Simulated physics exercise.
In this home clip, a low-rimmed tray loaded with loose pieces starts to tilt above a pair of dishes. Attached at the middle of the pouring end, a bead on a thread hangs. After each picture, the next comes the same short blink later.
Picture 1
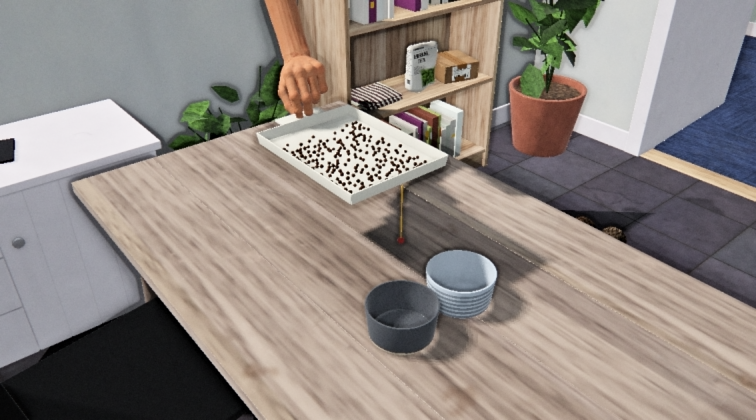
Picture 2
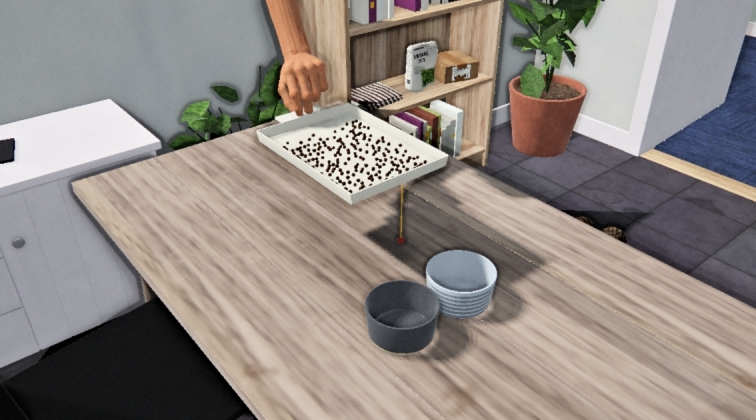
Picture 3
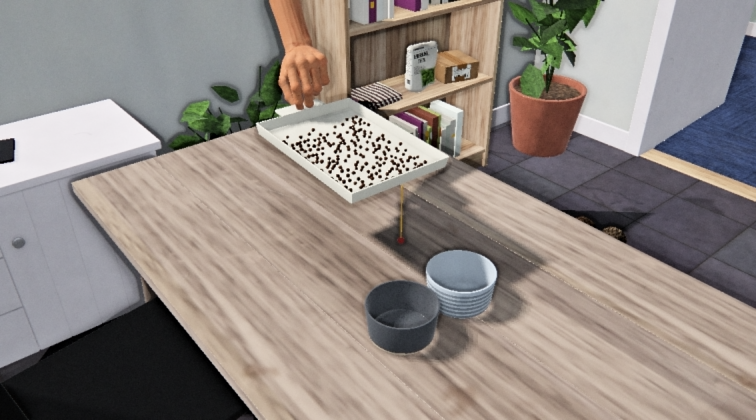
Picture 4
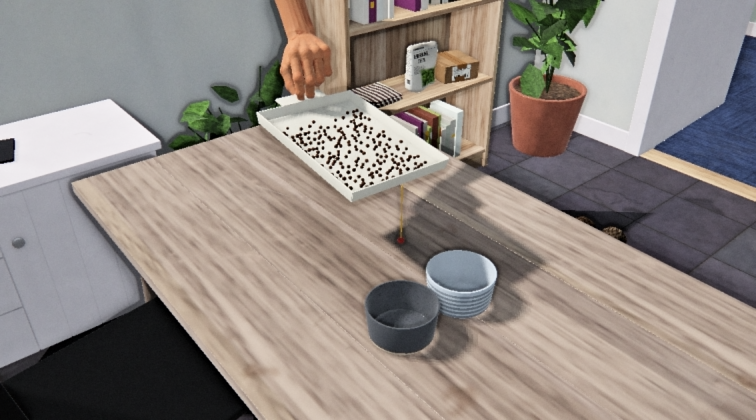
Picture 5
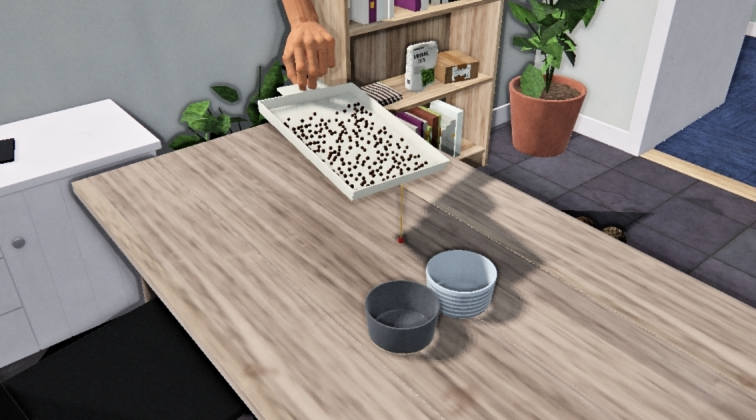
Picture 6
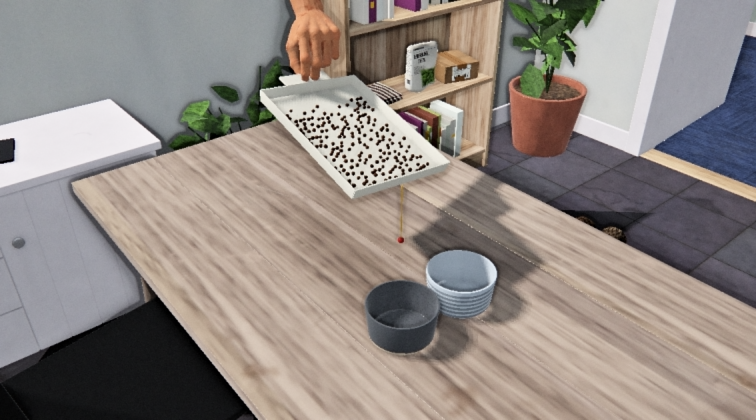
A hand gradually tilting a pale tray of small dark berries above two round dishes on a wooden table, raising its far end.
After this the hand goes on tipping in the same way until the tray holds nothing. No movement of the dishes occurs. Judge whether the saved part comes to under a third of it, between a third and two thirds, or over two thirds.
The saved part comes to under a third of it.
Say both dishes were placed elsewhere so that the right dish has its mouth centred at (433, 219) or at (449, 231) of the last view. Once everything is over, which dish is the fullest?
The one on the right side, then the one on the right side.
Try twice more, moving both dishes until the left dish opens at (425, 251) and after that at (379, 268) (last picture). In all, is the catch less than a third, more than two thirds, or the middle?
Try one: Between a third and two thirds. Try two: More than two thirds.
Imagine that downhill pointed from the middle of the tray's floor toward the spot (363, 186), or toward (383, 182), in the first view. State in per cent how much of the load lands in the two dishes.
0 % then 20 %, roughly.
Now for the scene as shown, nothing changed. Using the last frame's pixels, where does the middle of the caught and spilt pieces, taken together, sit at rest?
About pixel (449, 262).
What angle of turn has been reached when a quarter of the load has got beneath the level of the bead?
Angle reached: About 110°.
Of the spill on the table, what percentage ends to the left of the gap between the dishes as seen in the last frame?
That's about 30 per cent of the spill.
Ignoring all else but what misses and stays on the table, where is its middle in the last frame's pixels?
Their middle ends up at roughly (450, 261).
Shortly afterwards, tray tipped steeply; all but a few on the tray; only a few in the right dish; only a few outside both; a little in the air.
Next, tray tipped past a quarter turn; the bulk on the tray; only a few in the right dish; a little outside both; a little in the air.
Some moments later, tray tipped past a quarter turn; a little in the right dish; all but a few outside both.
In the end, tray tipped past a quarter turn; none at all in the left dish; a little in the right dish; all but a few outside both.
